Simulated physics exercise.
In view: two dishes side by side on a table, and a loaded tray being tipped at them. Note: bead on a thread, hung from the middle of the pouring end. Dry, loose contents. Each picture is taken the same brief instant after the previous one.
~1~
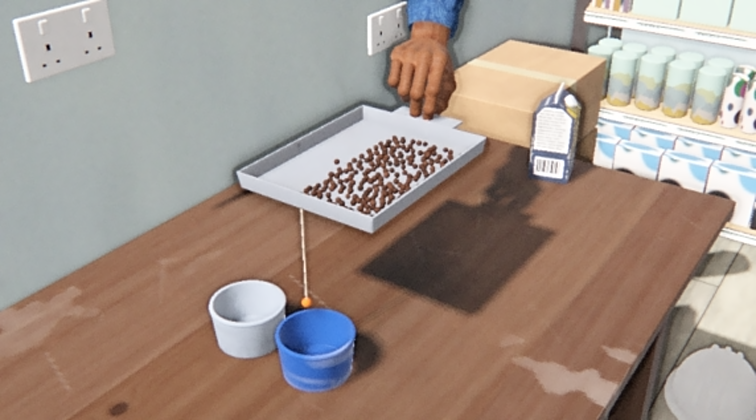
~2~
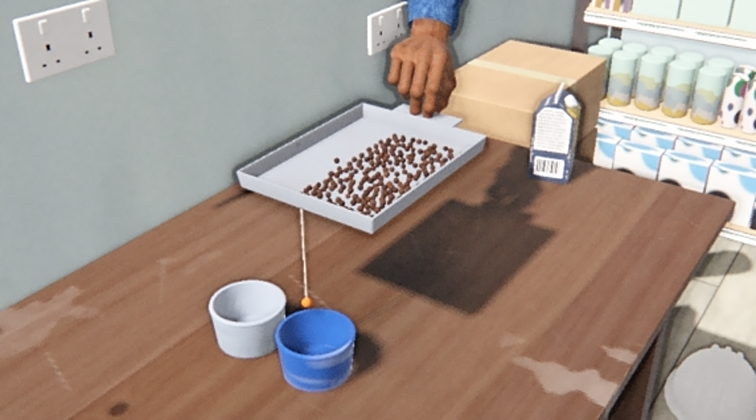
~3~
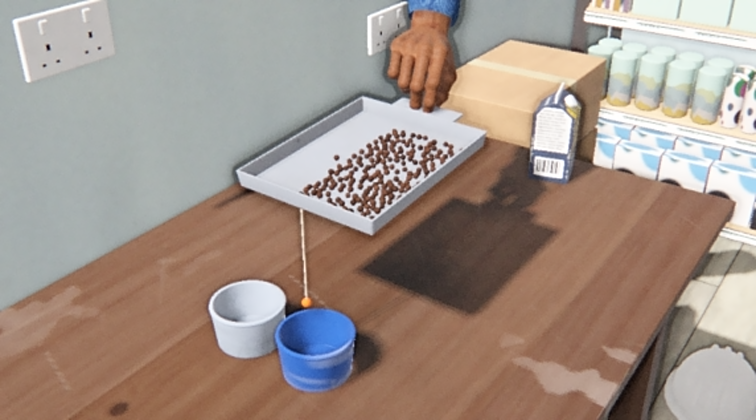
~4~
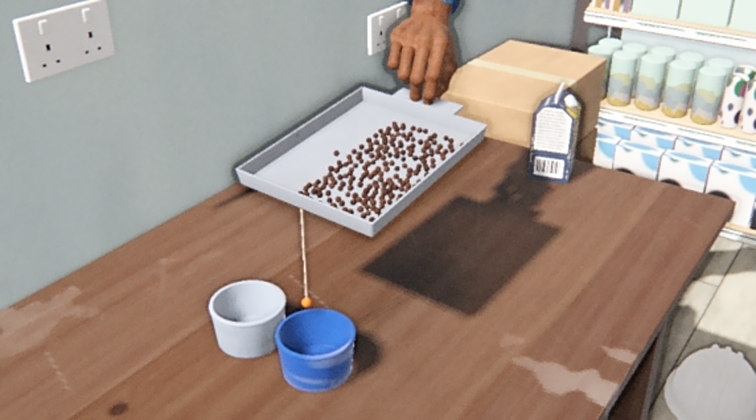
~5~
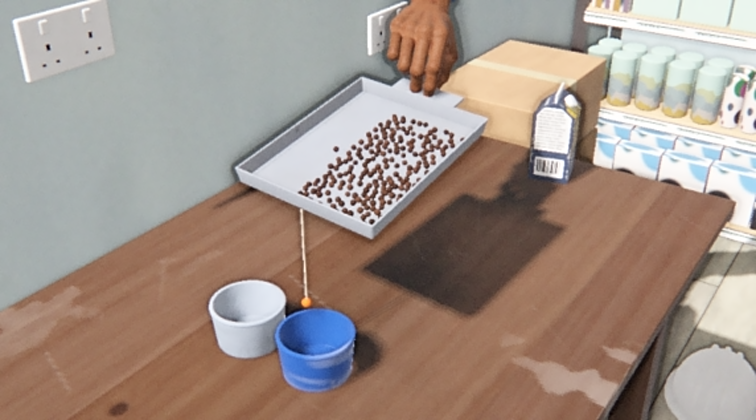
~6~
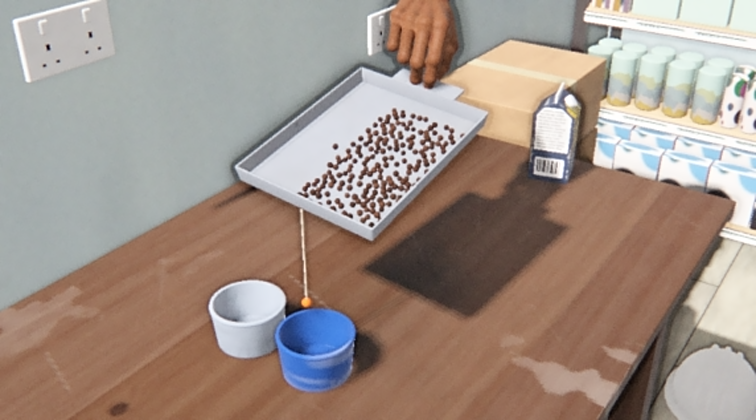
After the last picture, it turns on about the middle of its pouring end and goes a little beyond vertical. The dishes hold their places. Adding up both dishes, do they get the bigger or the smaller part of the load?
They get the smaller part.
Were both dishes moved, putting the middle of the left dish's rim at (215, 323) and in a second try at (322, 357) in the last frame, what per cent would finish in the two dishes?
0 %, then 40 %.
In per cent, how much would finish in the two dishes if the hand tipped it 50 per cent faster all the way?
It would be close to 10 per cent.
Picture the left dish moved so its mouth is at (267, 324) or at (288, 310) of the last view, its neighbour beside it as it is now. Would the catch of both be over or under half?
Taking the places in turn, it's past half and then past half.
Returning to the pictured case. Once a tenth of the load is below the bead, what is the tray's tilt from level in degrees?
Roughly 85 degrees of tilt.
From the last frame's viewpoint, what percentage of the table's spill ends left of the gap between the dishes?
It amounts to some 10 percent.
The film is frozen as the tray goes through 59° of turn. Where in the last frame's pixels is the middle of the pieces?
Somewhere about pixel (372, 191).
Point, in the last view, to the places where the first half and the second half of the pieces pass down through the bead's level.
(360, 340) for the early half, (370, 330) for the late half.
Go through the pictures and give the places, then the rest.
Corners of the pouring end at (241, 172) and (372, 216), level; middle of the load at (378, 175), allspice berries; left dish at (224, 334); right dish at (292, 367); bead on its thread at (307, 303), in the first frame.
Corners of the pouring end at (241, 171) and (372, 217), level; middle of the load at (378, 175), in the second frame.
Corners of the pouring end at (241, 170) and (372, 219), tipped barely, lowest at the right corner; middle of the load at (378, 172), in the third frame.
Corners of the pouring end at (240, 169) and (371, 221), tipped a little, lowest at the right corner; middle of the load at (378, 169), in the fourth frame.
Corners of the pouring end at (240, 167) and (371, 224), tipped a little, lowest at the right corner; middle of the load at (378, 167), in the fifth frame.
Corners of the pouring end at (239, 166) and (371, 227), tipped a little, lowest at the right corner; middle of the load at (378, 165); left dish at (224, 334); right dish at (292, 367), in the sixth frame.
Soon after the last picture, tray tipped steeply; nearly all on the tray; a stray few outside both; a stray few in the air.
A little later, tray tipped right over; about a quarter on the tray; a small part in the right dish; about two thirds outside both; a small part in the air.
Later still, tray tipped past a quarter turn; a small part in the right dish; most outside both.
At rest, tray tipped past a quarter turn; a small part in the right dish; none in the left dish; most outside both.
